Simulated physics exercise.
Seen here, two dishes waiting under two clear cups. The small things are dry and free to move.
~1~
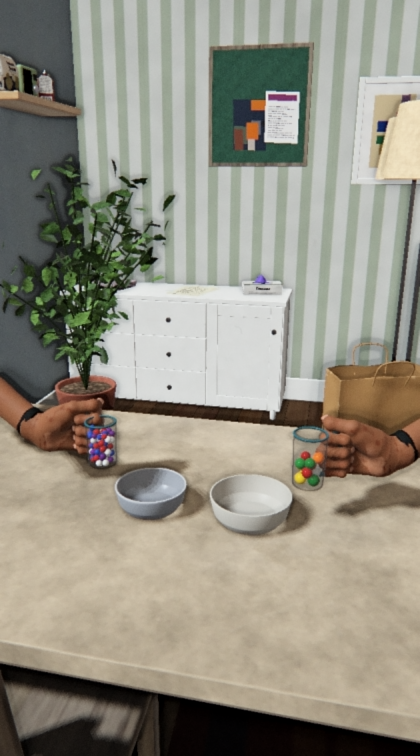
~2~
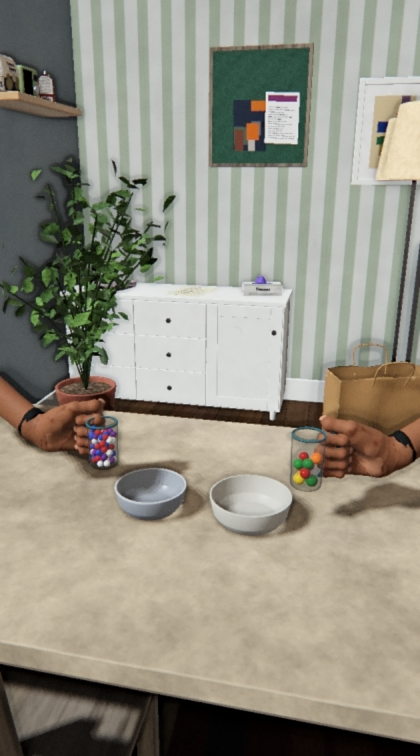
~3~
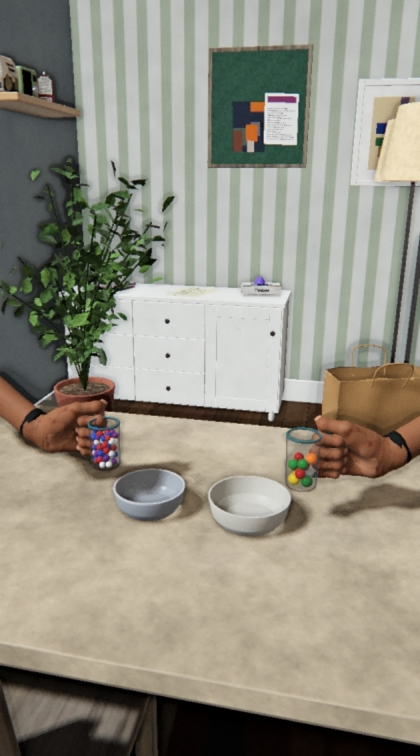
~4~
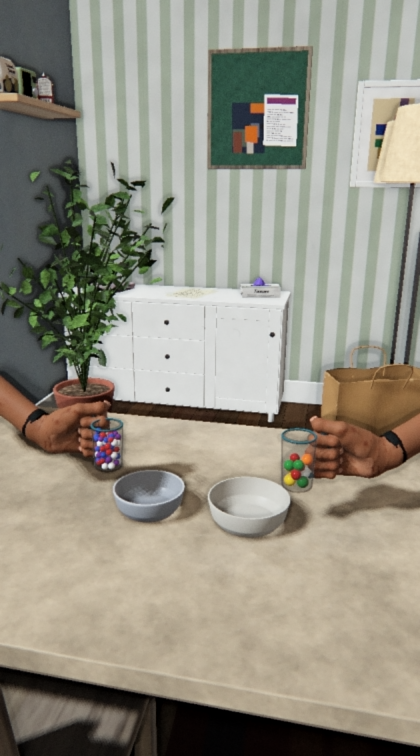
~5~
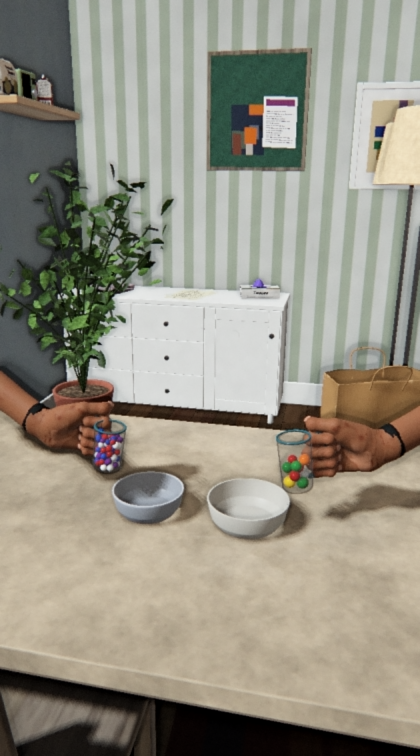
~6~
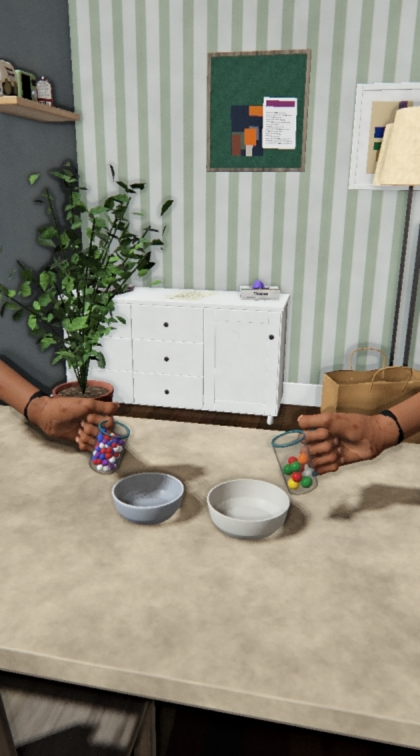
To begin with, two hands hold clear cups of small colourful balls upright above a table, near two empty bowls, one blue-grey and one off-white. The hands draw the cups slightly closer together, then tilt them a little inward, the balls still inside.
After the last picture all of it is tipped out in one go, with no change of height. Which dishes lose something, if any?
The left dish keeps them all; the right one keeps them all.
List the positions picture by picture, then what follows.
In the first picture, left dish at (140, 505), empty; left cup at (102, 442), holding round plastic beads, just above its dish; right dish at (245, 518), empty; right cup at (309, 459), holding glass marbles, just above its dish.
In the second picture, left cup at (103, 443), upright; right cup at (307, 460), upright.
In the third picture, left cup at (105, 444), upright; right cup at (302, 460), upright.
In the fourth picture, left cup at (108, 445), upright; right cup at (298, 461), upright.
In the fifth picture, left cup at (109, 447), tipped 8°; right cup at (296, 462), tipped 8°.
In the sixth picture, left dish at (137, 510); left cup at (109, 448), tipped 19°; right dish at (242, 523); right cup at (296, 463), tipped 19°.
Then, 0.46 s after the last picture, left, all still in the cup; right, all still in the cup.
Then, 0.86 s after the last picture, left, most still in the cup, a small part in the dish, a small part in the air; right, all still in the cup.
Then, 1.21 s after the last picture, left, all in the dish; right, all in the dish.
At rest, left, all in the dish, none outside the dish; right, all in the dish, none outside the dish.
